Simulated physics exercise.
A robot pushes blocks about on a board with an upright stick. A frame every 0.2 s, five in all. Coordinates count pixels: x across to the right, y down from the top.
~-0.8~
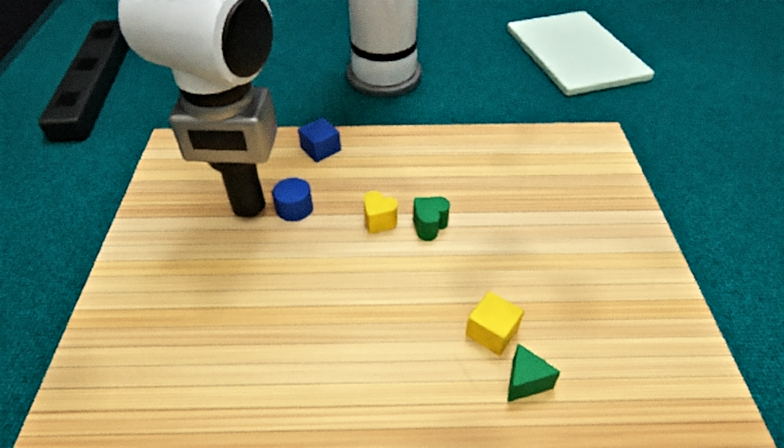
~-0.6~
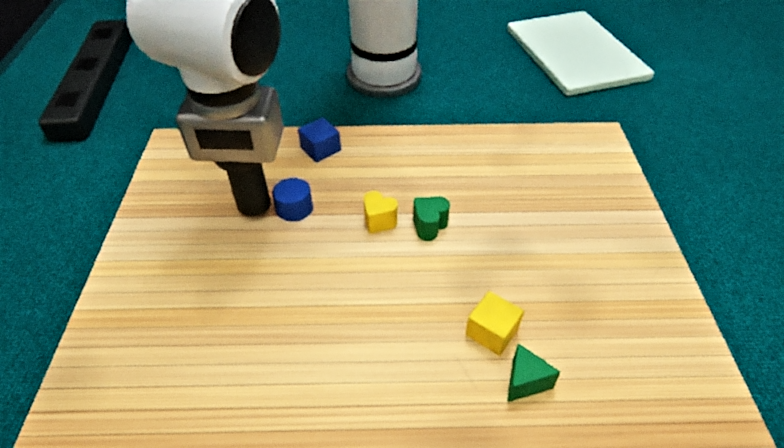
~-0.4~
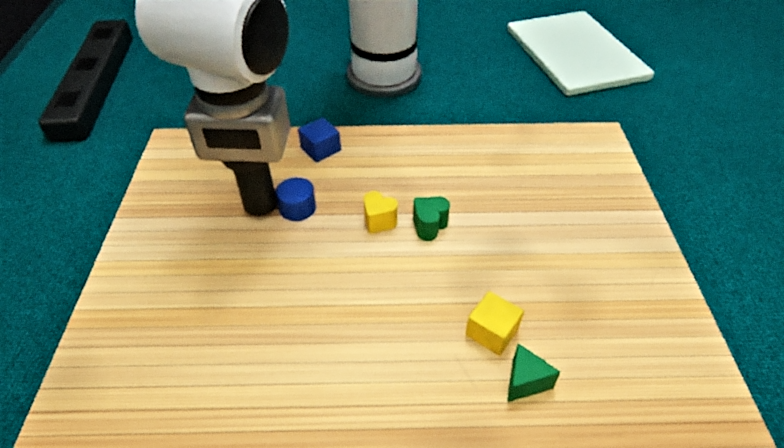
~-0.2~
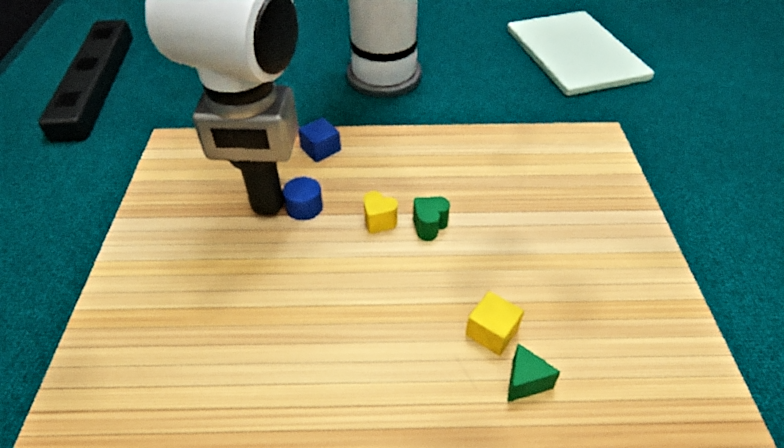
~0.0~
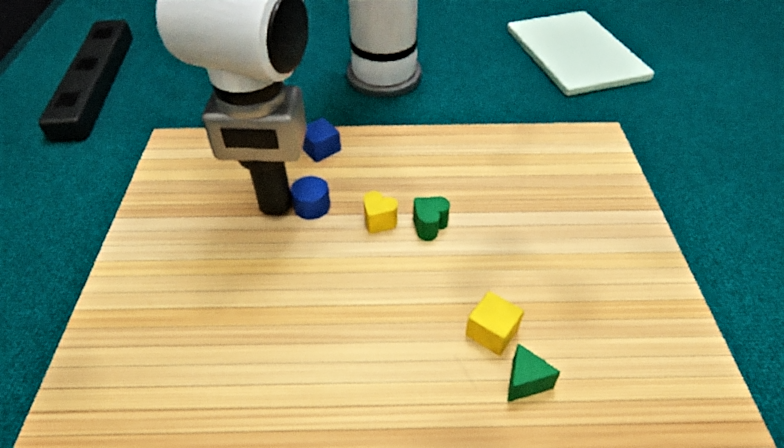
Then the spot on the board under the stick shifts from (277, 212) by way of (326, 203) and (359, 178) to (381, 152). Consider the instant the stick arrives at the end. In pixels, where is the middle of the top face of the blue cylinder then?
I'd expect the centre of its top face to be at (389, 169).
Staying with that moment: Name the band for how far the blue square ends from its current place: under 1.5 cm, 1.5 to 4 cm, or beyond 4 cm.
Less than 1.5 cm.
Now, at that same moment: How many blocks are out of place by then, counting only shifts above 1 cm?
Only one of them.
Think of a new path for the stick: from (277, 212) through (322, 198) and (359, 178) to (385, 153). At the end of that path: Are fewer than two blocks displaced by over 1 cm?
Yes
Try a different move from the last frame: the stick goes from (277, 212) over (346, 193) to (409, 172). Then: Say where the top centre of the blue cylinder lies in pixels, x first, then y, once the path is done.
That would be at about pixel (414, 178).
What follows on the original path. One third of the way, stick (326, 194); blue cylinder (359, 178).
Two thirds of the way, stick (358, 170); blue cylinder (388, 169).
At the end, stick (381, 143); blue cylinder (389, 169); blue square not moved; yellow heart-shaped block not moved.
